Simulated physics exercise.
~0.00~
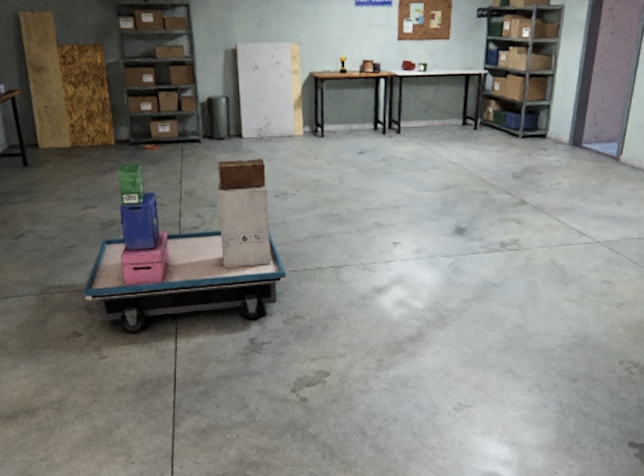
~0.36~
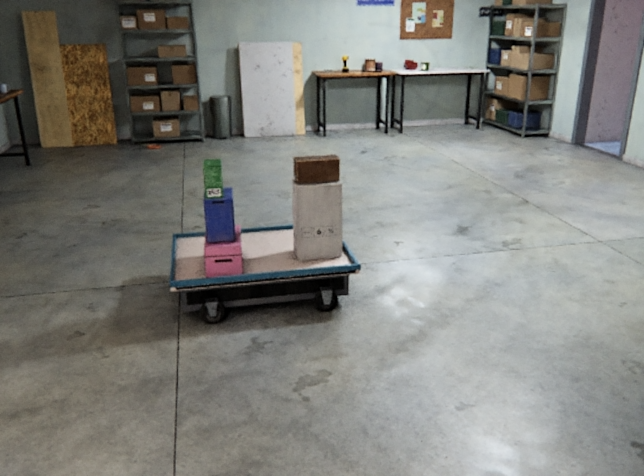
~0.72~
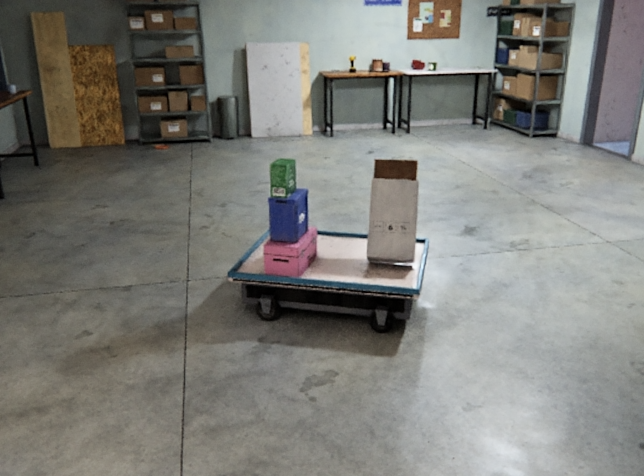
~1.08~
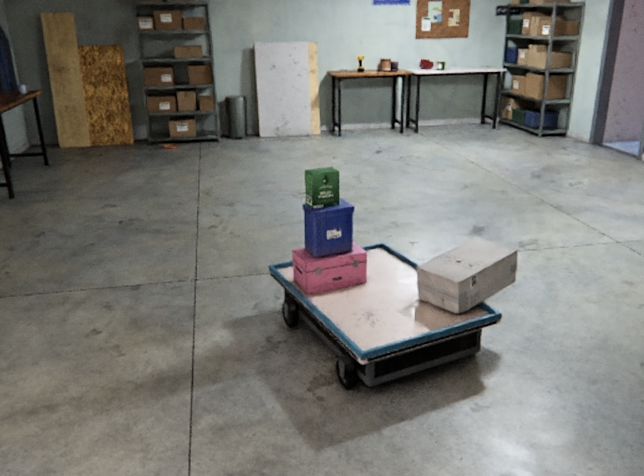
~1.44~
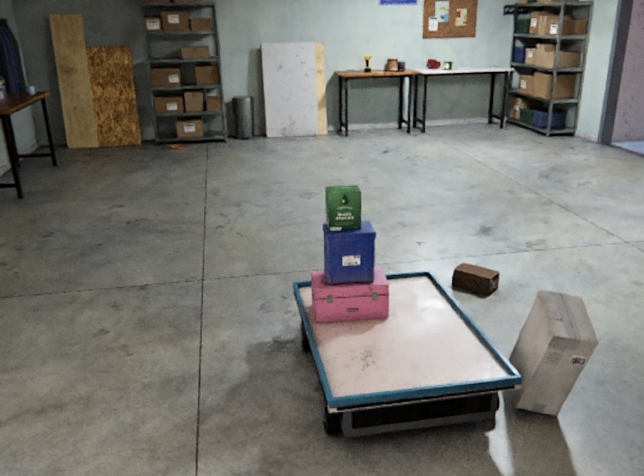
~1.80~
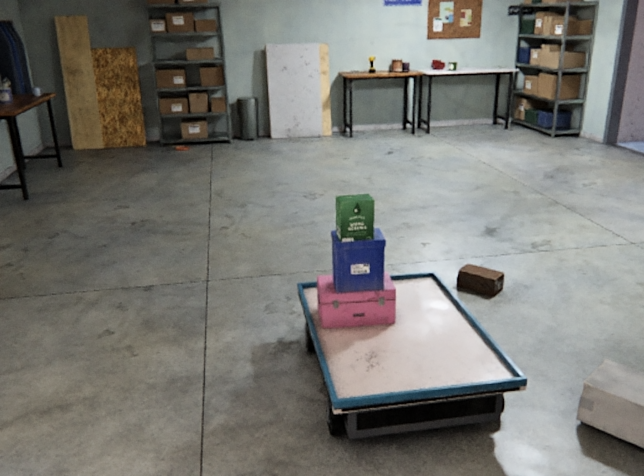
At first, a low wheeled cart with a blue rim stands on a workshop floor, carrying a green box on a blue tote on a pink toolbox, and a brown parcel on a tall white box. The cart rolls to the right, then swings around toward the viewer, and the white box starts to lean. As the turn continues, the white box tips over the rim and the brown parcel drops off. The white box tumbles away across the floor while the cart comes to a stop. Finally, it lies on its side at the right, the parcel rests near the cart, and the colorful stack still stands, slightly shifted.
